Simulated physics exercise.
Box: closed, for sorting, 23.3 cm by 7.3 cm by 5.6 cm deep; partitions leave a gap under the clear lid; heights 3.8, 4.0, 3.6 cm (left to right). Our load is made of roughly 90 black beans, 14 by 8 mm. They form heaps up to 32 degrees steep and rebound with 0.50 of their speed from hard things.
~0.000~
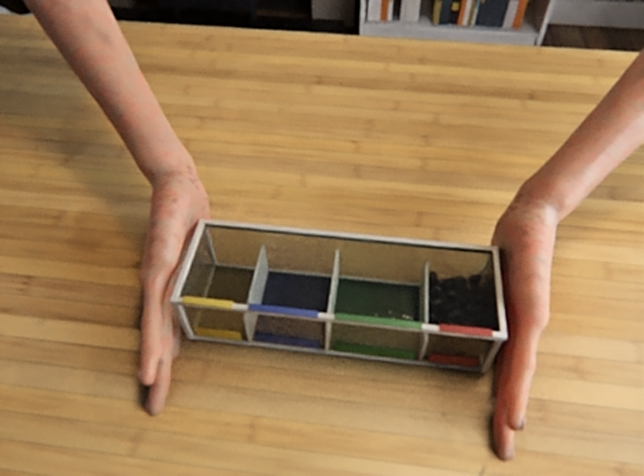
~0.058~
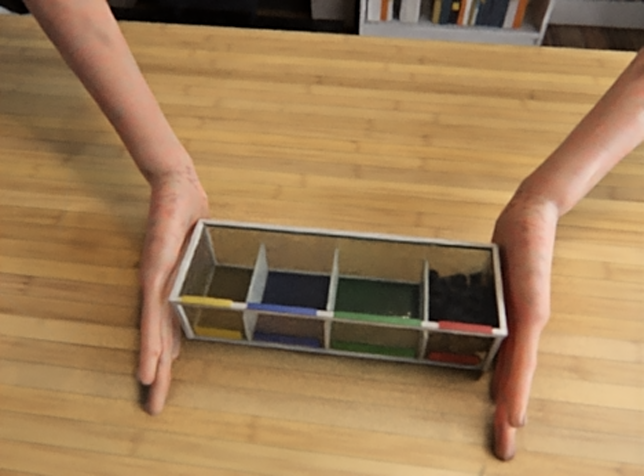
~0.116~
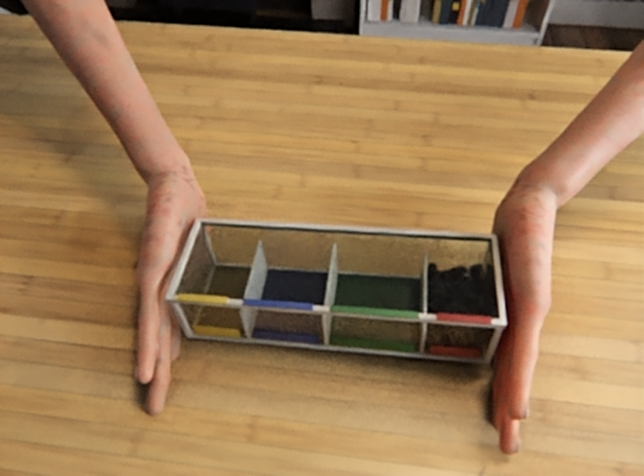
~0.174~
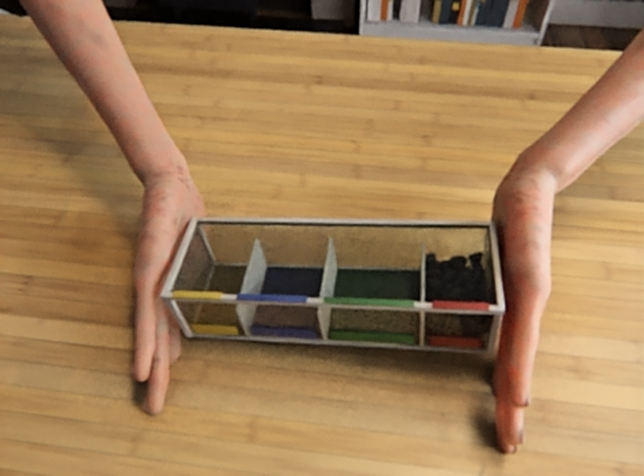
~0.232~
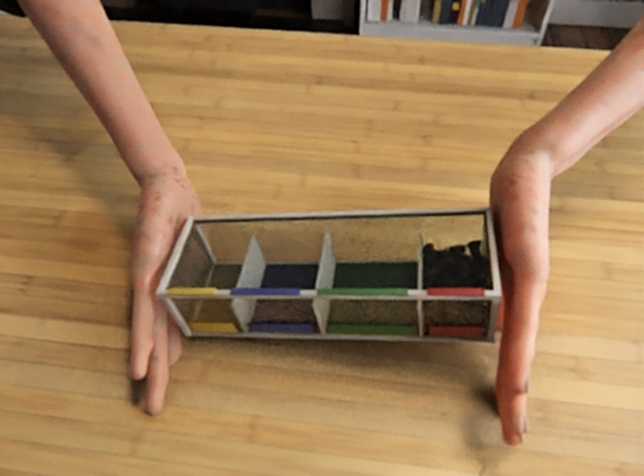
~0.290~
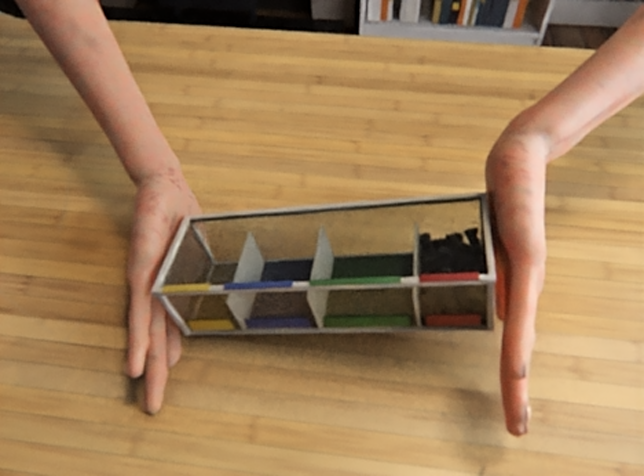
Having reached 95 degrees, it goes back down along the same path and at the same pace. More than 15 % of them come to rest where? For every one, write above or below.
Red above, blue below, green above, yellow above.
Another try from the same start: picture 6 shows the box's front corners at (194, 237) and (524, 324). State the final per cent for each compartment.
Red 100 %, blue 0 %, green 0 %, yellow 0 %.
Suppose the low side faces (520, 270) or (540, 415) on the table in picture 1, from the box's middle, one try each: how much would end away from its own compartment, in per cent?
About 0 and 0 per cent.
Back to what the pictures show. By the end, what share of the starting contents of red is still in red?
Around 20 %.
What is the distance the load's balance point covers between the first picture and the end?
Displacement: Near 10.5 cm.
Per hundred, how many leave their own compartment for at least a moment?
Close to 80 percent.
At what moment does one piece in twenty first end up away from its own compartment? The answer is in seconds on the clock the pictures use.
Somewhere near 1.50 s.
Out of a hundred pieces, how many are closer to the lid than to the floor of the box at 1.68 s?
Around 50 in a hundred, give or take.
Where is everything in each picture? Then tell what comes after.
Box tilt 0 degrees, front corners at (177, 299) and (500, 334); red 100 %, in the first picture.
Box tilt 1 degrees, front corners at (176, 298) and (500, 331), in the second picture.
Box tilt 3 degrees, front corners at (173, 297) and (499, 321), lowest corner left back, in the third picture.
Box tilt 7 degrees, front corners at (168, 294) and (497, 308), lowest corner left back, in the fourth picture.
Box tilt 10 degrees, front corners at (164, 292) and (494, 293), lowest corner left back, in the fifth picture.
Box tilt 14 degrees, front corners at (159, 290) and (489, 277), lowest corner left back; red 100 %. The box's pace is about 60 degrees a second, in the sixth picture.
After 1.68 s, tilt 95 degrees; red 75 %, blue 5 %, green 15 %, yellow 10 %.
After 2.61 s, tilt 43 degrees; red 20 %, blue 10 %, green 35 %, yellow 35 %.
After 3.53 s, tilt 0 degrees; red 20 %, blue 10 %, green 35 %, yellow 35 %.
At rest (4.2 s), red 20 %, blue 10 %, green 35 %, yellow 35 %.
